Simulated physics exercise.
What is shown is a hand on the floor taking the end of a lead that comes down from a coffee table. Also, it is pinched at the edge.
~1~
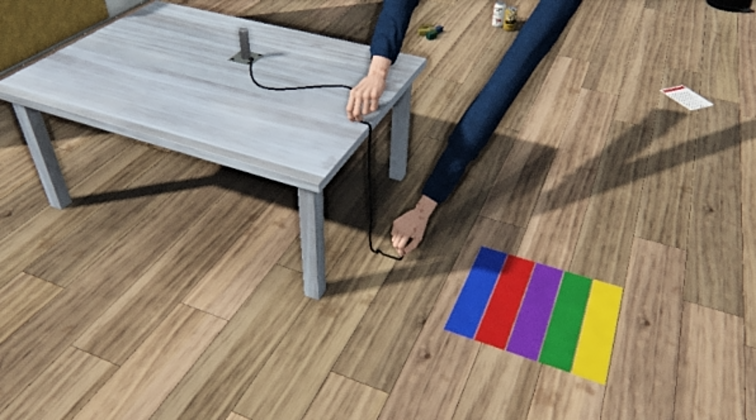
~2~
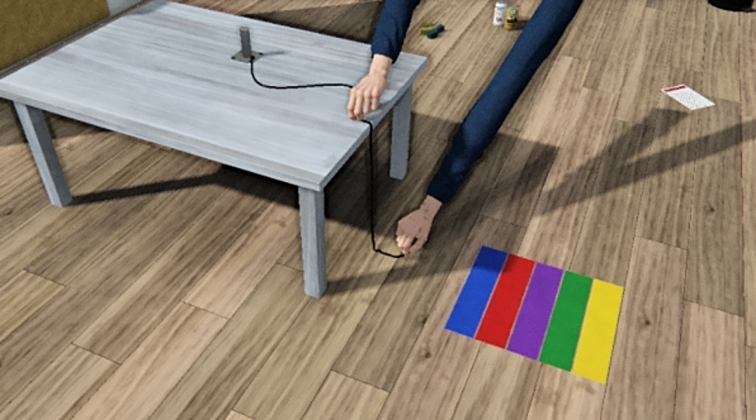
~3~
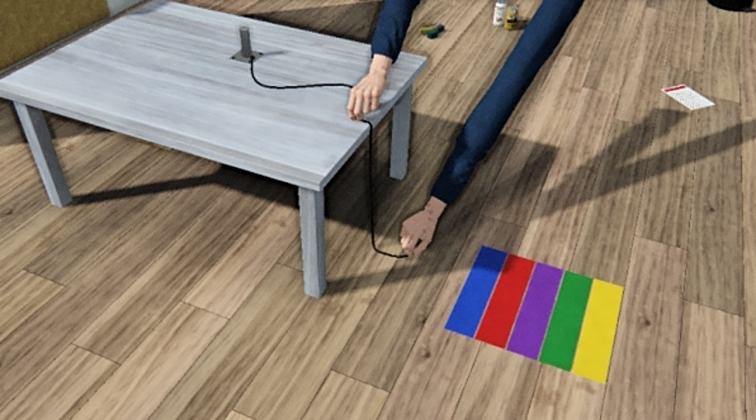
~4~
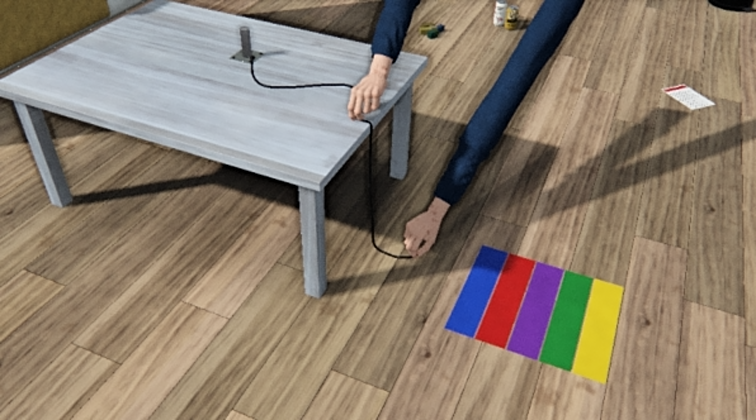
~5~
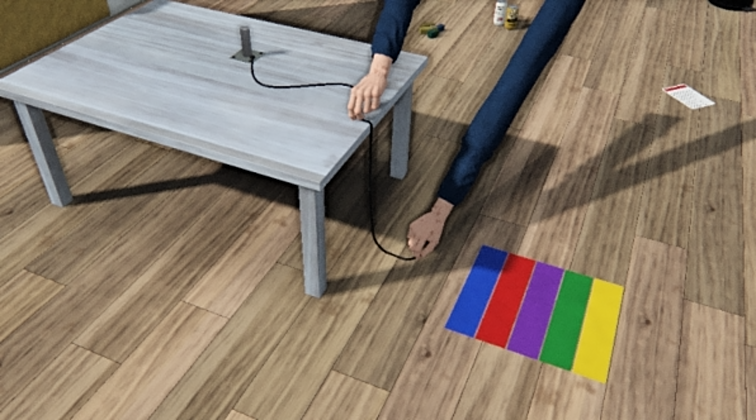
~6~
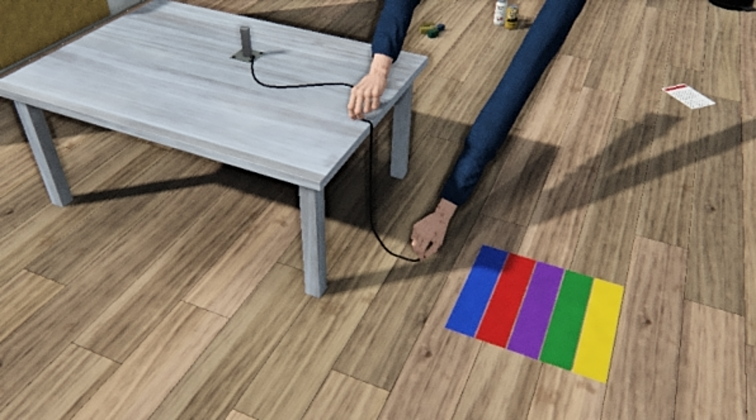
On a wooden floor beside a grey coffee table, one hand pinches a dark lead at the table's edge while another draws its lower end slightly to the right, toward the viewer's side of a sheet of coloured stripes.
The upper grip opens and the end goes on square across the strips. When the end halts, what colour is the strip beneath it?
Green.
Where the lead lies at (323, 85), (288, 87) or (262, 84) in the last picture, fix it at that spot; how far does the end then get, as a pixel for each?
Roughly (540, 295), (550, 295) and (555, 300), in that order.
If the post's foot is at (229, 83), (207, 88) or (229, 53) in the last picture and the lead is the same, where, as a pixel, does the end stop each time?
Near (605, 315), (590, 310) and (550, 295).
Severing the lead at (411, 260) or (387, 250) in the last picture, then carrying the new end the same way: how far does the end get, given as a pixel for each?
You'd find it around (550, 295) the first time and around (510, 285) the second.
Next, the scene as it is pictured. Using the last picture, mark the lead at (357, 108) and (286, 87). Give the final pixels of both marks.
Around (402, 134), then around (315, 84).
Soon after, end near (521, 287); over red.
Then, end near (556, 298); over purple.
At full stretch, end near (577, 305); over green. It gets as far as the green strip.
